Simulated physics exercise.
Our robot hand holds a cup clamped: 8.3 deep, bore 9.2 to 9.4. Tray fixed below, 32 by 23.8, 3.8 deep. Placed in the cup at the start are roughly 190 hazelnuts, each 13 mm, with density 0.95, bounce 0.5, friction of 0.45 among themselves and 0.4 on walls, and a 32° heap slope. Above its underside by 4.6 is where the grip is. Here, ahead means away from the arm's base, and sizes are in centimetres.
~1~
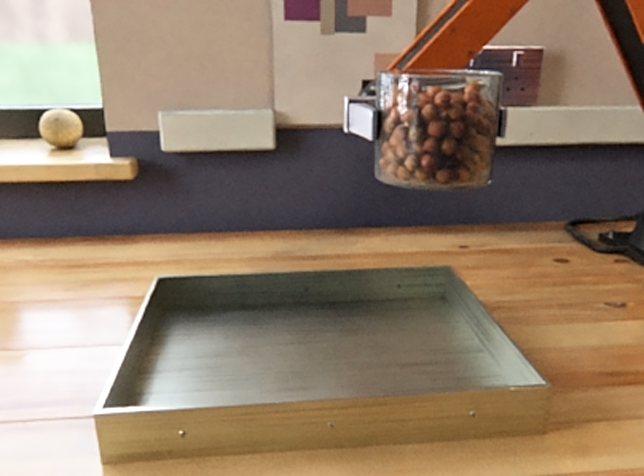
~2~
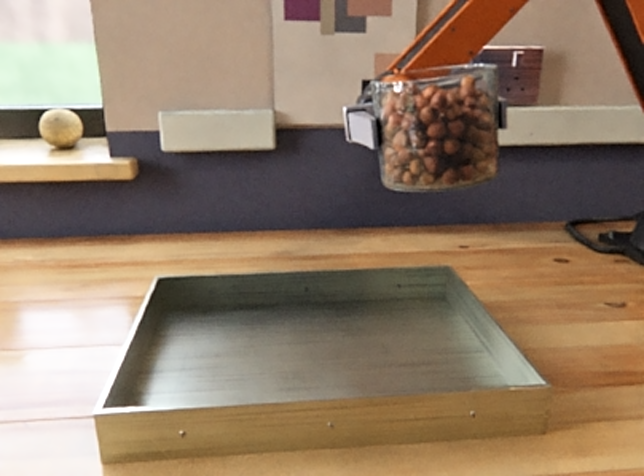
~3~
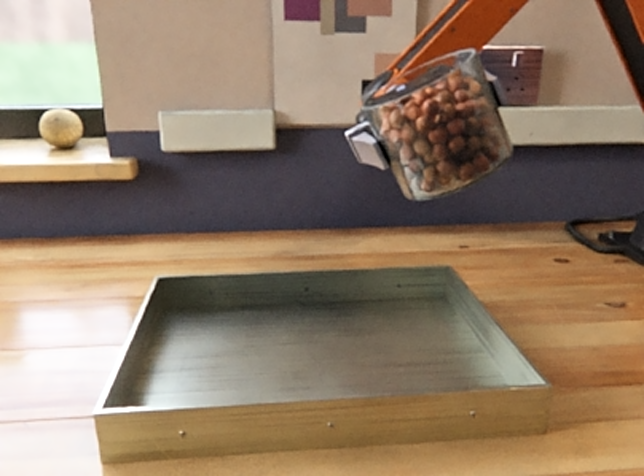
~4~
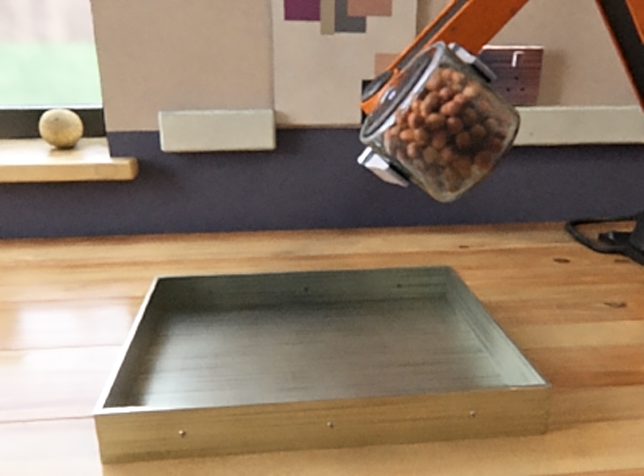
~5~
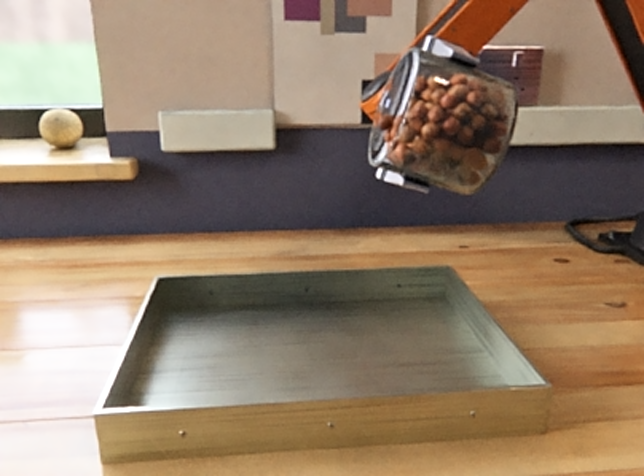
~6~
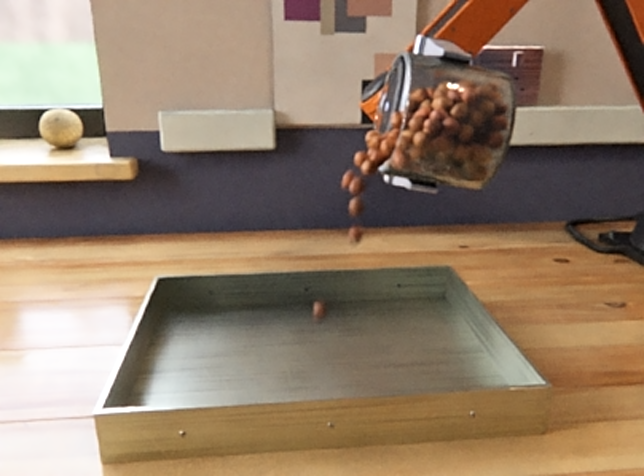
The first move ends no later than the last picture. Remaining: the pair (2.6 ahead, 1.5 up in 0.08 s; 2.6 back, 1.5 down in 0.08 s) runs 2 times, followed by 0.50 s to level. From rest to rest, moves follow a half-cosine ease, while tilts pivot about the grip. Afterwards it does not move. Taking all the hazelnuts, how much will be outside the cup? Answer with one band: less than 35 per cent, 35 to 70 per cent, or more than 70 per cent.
More than 70 per cent.
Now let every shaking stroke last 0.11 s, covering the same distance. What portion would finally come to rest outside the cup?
I'd expect some 60 per cent.
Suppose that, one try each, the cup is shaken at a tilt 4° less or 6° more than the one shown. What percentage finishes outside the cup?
70 and 90 %.
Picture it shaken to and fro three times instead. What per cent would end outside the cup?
I'd expect close to 90 per cent then.
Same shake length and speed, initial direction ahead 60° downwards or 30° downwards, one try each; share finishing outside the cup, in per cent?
I'd say close to 35 percent for the first and close to 45 percent for the second.
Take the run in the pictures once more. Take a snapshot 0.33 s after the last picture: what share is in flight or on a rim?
My guess is some 16 in a hundred.
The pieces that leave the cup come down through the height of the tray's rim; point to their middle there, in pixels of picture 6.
I'd say somewhere around (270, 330).
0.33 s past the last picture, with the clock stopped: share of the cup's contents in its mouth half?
Some 75 per cent.
Then, 0.33 s later, tilted 79° forward, highest piece 21 above the table; 106 in the tray, 53 in the cup, 30 in flight or on a rim.
Then, 0.66 s later, tilted 19° forward, highest piece 24 above the table; 145 in the tray, 41 in the cup, 3 on the table or floor.
Then, 1.02 s later, level, highest piece 21 above the table; 145 in the tray, 41 in the cup, 3 on the table or floor.
Then, 2.07 s later, level, highest piece 21 above the table; 145 in the tray, 41 in the cup, 3 on the table or floor.
At rest, 145 in the tray, 41 in the cup, 3 on the table or floor. That is 78 % outside the cup.
